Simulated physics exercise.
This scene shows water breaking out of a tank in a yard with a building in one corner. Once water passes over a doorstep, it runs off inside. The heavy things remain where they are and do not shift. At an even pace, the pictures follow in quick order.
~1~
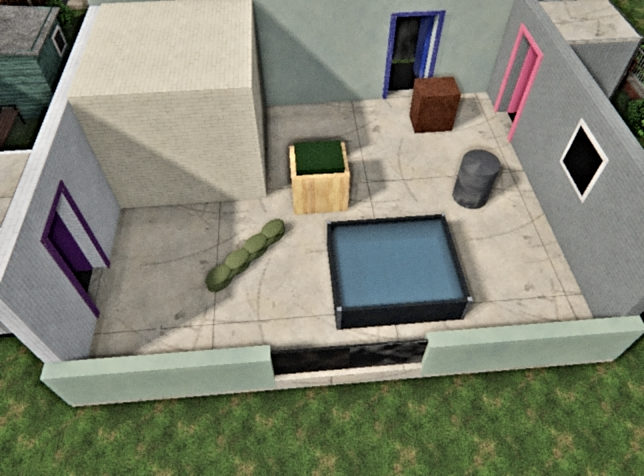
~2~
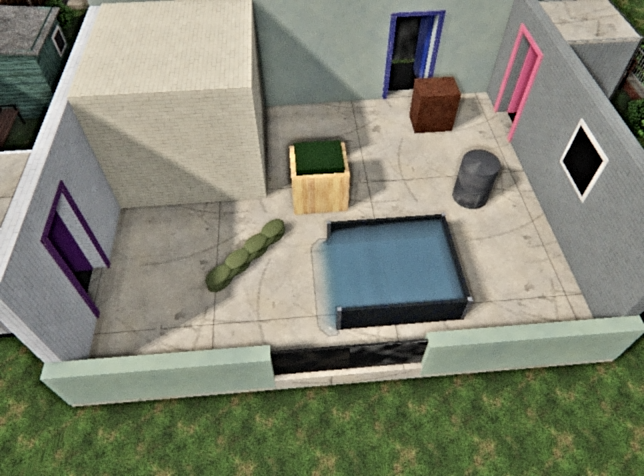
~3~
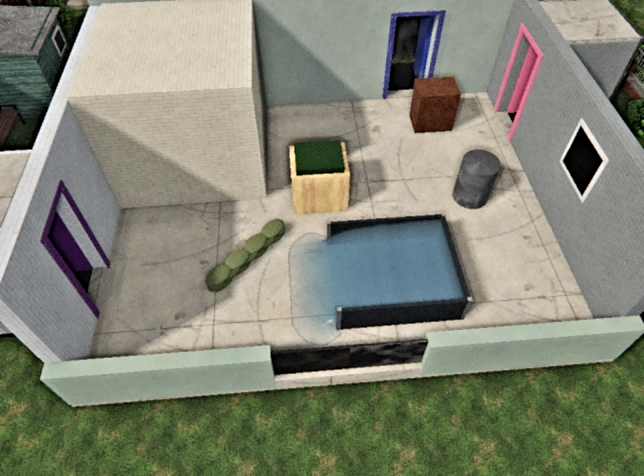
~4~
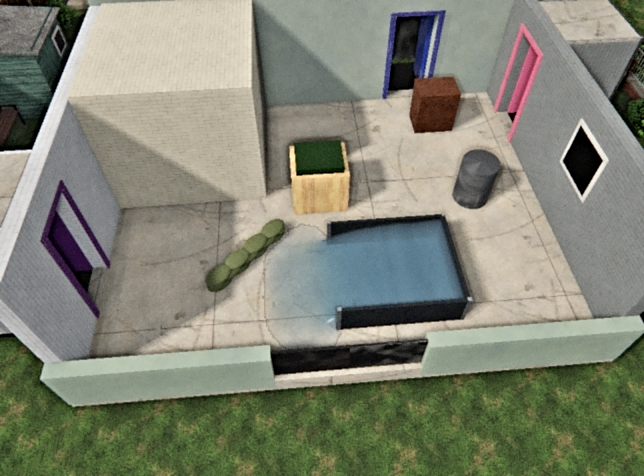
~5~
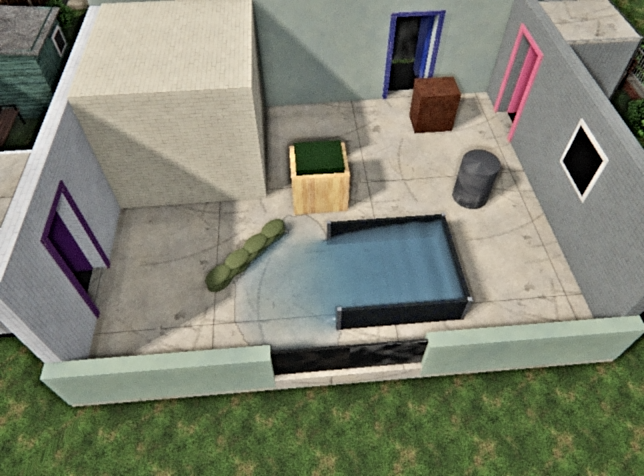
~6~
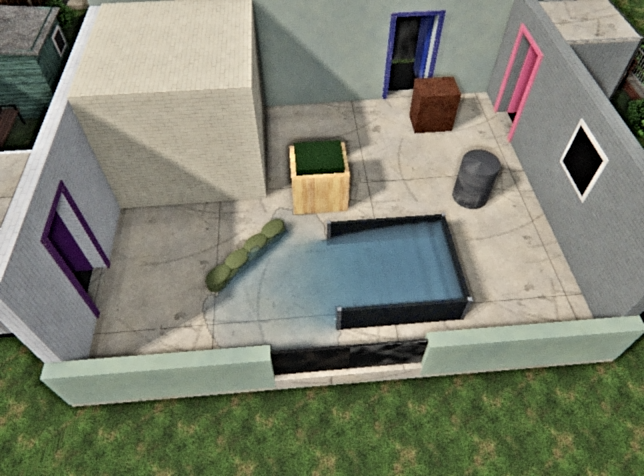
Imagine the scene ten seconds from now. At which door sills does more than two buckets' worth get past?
My prediction: Most likely the pink door will not exceed two buckets, most likely the purple door will exceed two buckets, most likely the blue door will not exceed two buckets.
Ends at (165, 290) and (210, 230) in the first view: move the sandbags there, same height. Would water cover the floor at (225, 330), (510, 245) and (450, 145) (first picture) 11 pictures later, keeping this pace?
One after the other: Covered, free of water, clear.
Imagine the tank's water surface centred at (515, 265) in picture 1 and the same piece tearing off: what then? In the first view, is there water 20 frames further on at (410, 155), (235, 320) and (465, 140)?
In that order: No water, flooded, not flooded.
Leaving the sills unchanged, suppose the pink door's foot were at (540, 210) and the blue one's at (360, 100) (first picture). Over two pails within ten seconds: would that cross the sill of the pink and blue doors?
Note: Pink door keeps within limits; blue door keeps within limits.
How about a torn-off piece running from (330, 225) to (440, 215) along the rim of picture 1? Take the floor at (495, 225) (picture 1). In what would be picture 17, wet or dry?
Result: Not reached.
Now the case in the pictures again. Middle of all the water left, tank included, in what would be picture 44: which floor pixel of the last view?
My reading is close to (244, 269).
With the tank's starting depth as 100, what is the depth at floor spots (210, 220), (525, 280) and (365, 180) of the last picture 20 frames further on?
The three come to near 6, 0 and 0 per cent respectively.
A moment on, water covers 20 % of the floor; the pink door not reached, the purple door not reached, the blue door not reached.
Next, water covers 25 % of the floor; the pink door not reached, the purple door wet at the sill, nothing in, the blue door not reached.
Then, water covers 35 % of the floor; the pink door not reached, the purple door under two buckets in, the blue door not reached.
Later, water covers 50 % of the floor; the pink door not reached, the purple door over two buckets in, the blue door not reached.
In the end, water covers 75 % of the floor; the pink door not reached, the purple door far over two buckets in, the blue door wet at the sill, nothing in.
